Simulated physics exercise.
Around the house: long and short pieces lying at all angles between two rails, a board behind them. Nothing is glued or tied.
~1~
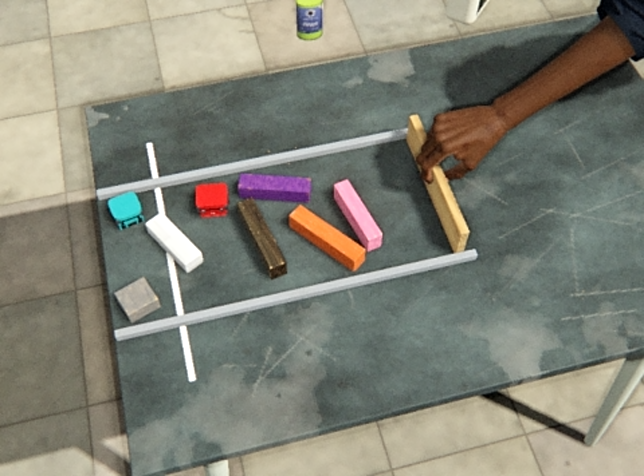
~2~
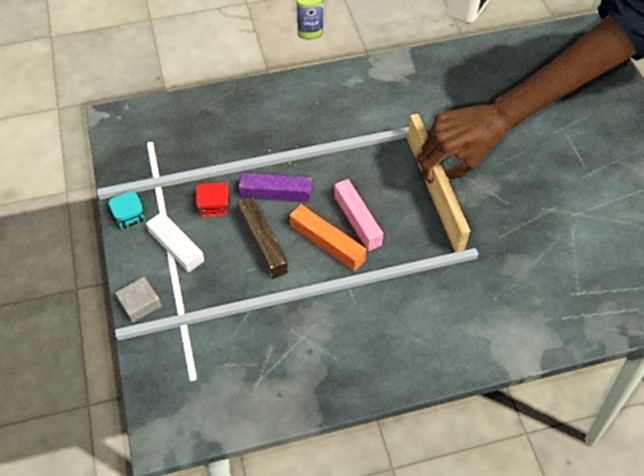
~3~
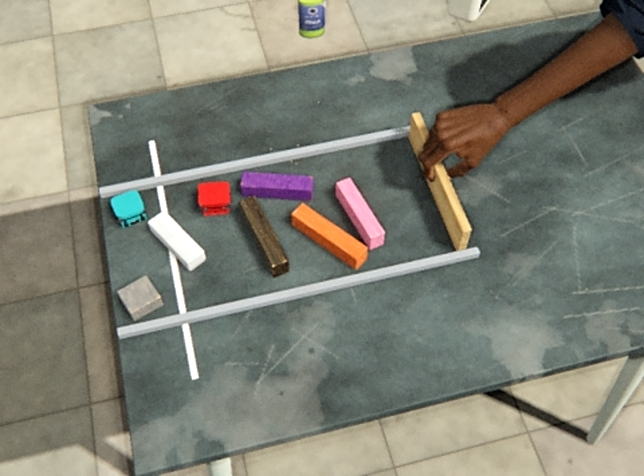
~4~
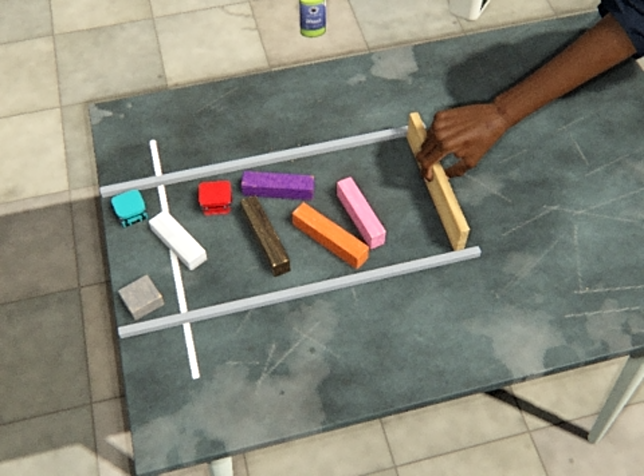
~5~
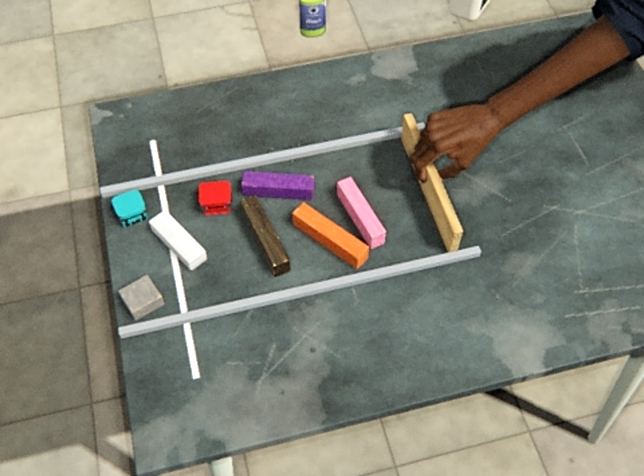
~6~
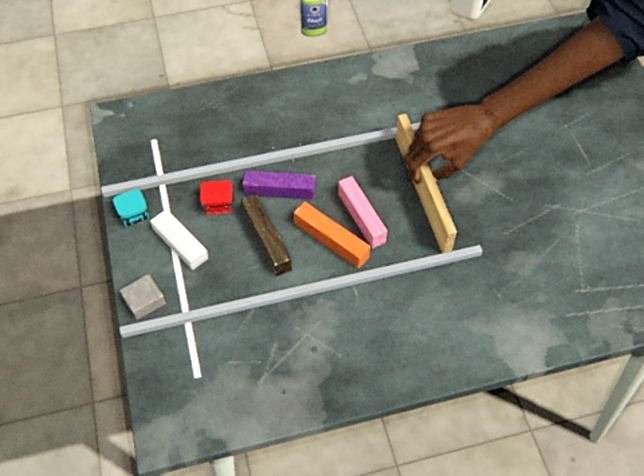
In the video, a hand holds a wooden board upright at the right of two rails with colourful blocks and two small cases lying between them, then slides the board slightly left while the pieces stay essentially still.
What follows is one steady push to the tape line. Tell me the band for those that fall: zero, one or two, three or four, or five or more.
In the end the number that fall off is three or four.
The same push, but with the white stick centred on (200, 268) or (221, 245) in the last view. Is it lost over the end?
In that order, it holds on; remains up.
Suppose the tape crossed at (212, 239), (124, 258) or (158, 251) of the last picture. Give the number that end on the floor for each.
Try by try, 0, 7 and 4.
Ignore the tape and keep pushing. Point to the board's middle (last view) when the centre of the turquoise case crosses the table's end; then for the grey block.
Its middle is around (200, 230) and around (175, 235).
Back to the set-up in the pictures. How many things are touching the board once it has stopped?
That makes 1.
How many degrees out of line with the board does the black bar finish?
Roughly 0° out of line.
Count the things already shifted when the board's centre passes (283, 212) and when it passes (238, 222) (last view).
First 5, then 6.
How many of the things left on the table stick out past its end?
Overhanging: 2.
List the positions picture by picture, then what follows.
The first frame shows grey block (137, 300); turquoise case (127, 211); white stick (174, 242); board (436, 182); tape (169, 250).
The second frame shows turquoise case (128, 211); red case (213, 200).
The third frame shows white stick (177, 241); board (438, 180).
The fourth frame shows grey block (141, 298); purple bar (278, 186).
The fifth frame shows turquoise case (130, 209); orange bar (330, 236).
The sixth frame shows grey block (143, 297); turquoise case (132, 208); white stick (179, 240); board (424, 182); tape (174, 247).
Soon after, none off yet; grey block at rest near (143, 297); turquoise case at rest near (132, 208); white stick at rest near (179, 240).
After that, none off yet; grey block at rest near (143, 297); turquoise case displaced a little near (115, 212); white stick displaced about its own width near (135, 251).
In the end, the number that fall off is three or four; gone, white stick, turquoise case and grey block.
